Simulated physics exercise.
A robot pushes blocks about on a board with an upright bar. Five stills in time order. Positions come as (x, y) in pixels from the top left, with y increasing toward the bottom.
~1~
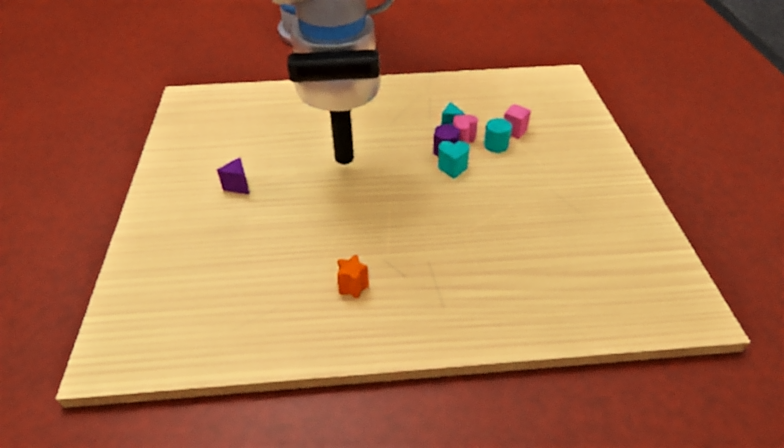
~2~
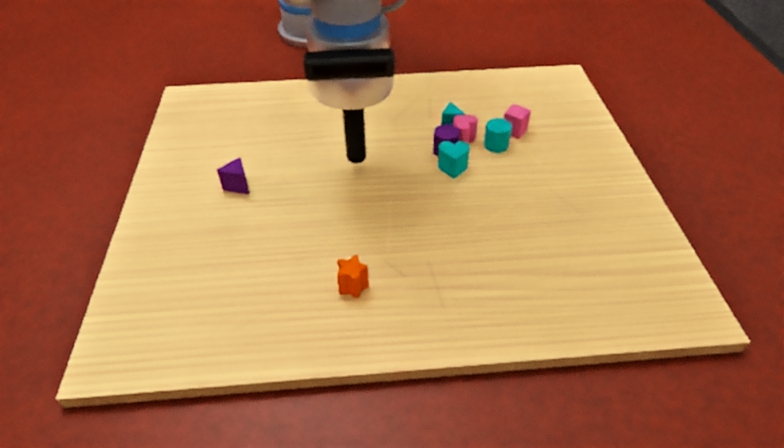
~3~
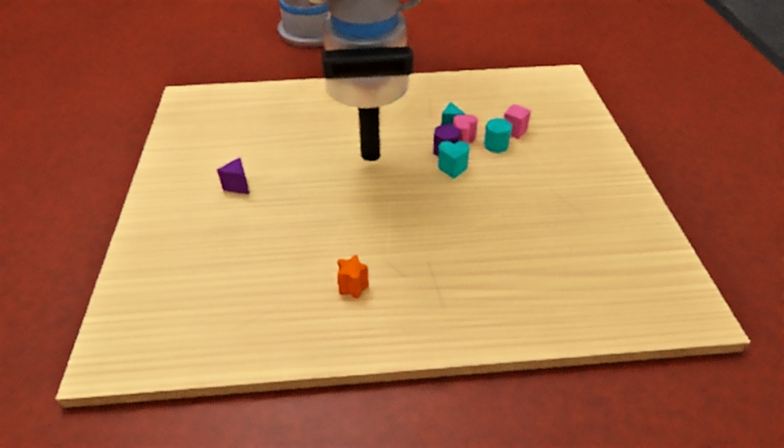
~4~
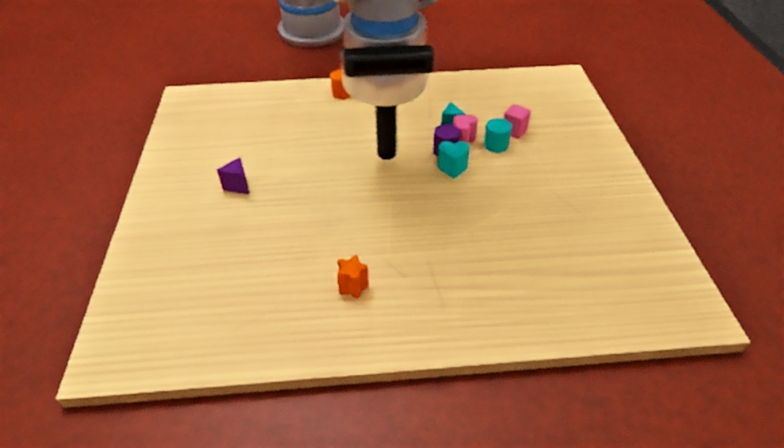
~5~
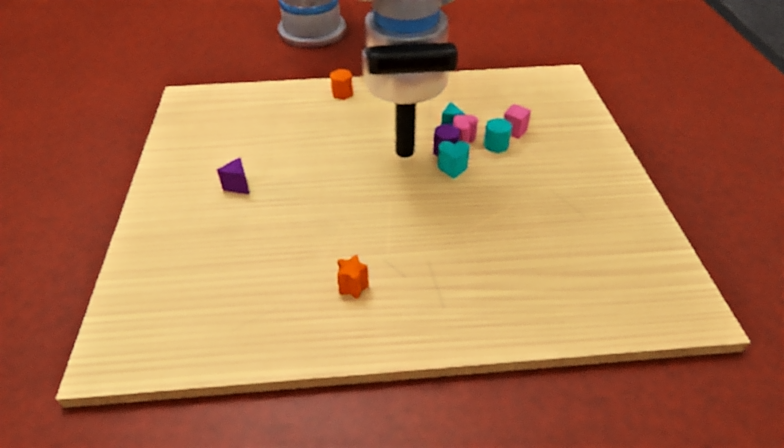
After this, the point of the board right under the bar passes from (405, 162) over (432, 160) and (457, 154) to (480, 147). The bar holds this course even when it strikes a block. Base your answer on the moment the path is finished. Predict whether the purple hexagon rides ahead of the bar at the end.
The bar still pushes it.
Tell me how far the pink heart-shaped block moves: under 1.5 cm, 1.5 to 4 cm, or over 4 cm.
Its displacement is above 4 cm.
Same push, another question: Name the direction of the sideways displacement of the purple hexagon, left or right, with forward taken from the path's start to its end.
Measured against the direction from start to end, the purple hexagon shifts toward the left-hand side.
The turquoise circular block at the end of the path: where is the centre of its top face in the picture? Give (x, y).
It is at (517, 122).
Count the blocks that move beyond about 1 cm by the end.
I expect three or more blocks to move.
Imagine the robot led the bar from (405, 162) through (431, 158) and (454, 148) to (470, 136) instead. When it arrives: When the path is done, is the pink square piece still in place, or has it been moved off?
Here the pink square piece stays on its spot.
On the path given first. One third of the way, bar at (432, 150); purple hexagon at (449, 131).
Two thirds of the way, bar at (458, 145); purple hexagon at (474, 125); turquoise heart-shaped block at (468, 150), turned 50° clockwise; pink heart-shaped block at (480, 112), turned 50° anticlockwise.
At the end, bar at (482, 138); purple hexagon at (491, 116), turned 20° anticlockwise; turquoise heart-shaped block at (468, 150), turned 50° clockwise; pink heart-shaped block at (489, 102), turned 75° anticlockwise; turquoise circular block at (517, 122).
